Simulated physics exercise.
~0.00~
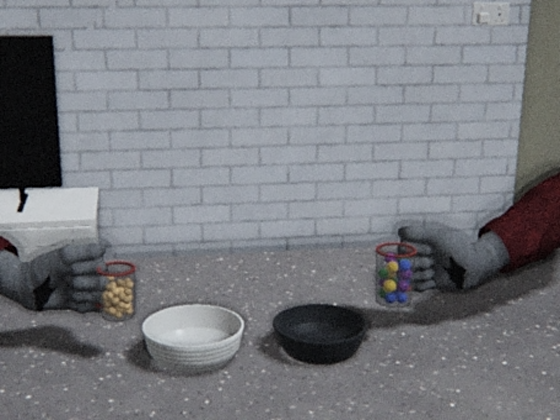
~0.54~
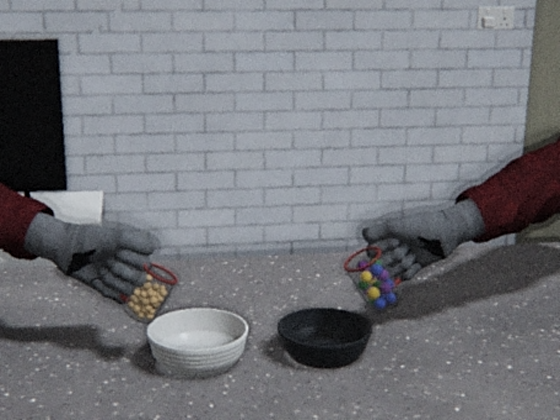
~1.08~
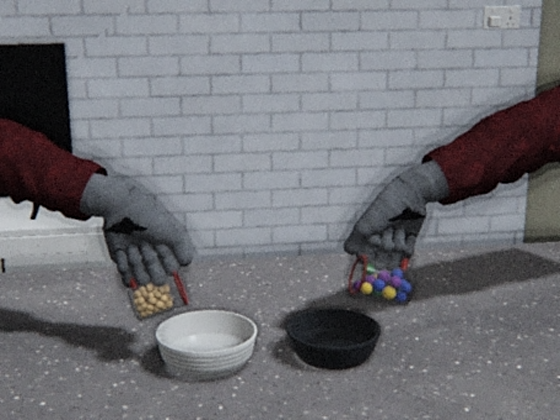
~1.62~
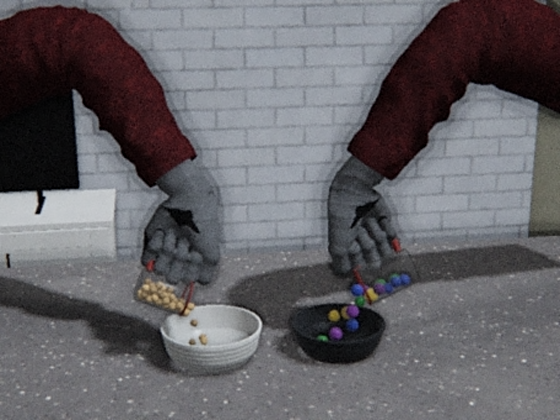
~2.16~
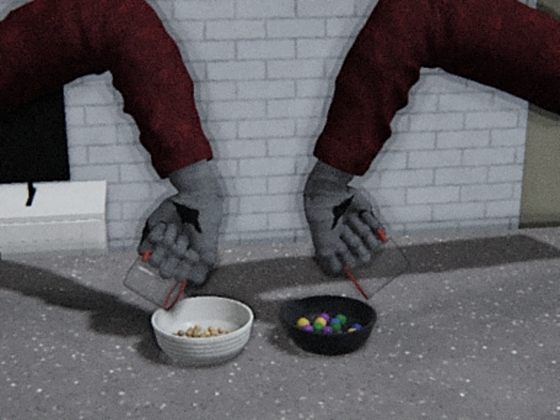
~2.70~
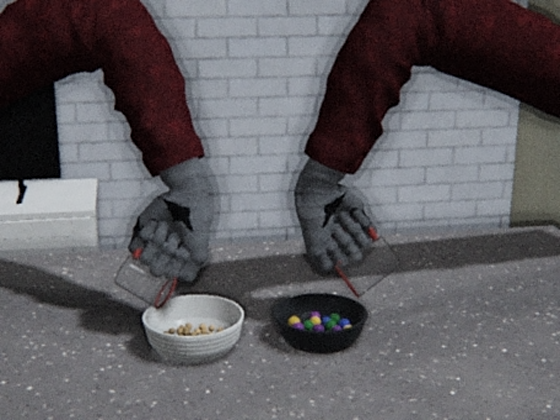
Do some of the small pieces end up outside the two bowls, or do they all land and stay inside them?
They all stay inside. The white bowl on the left holds all of the tan pieces and the black bowl on the right holds all of the colorful balls.
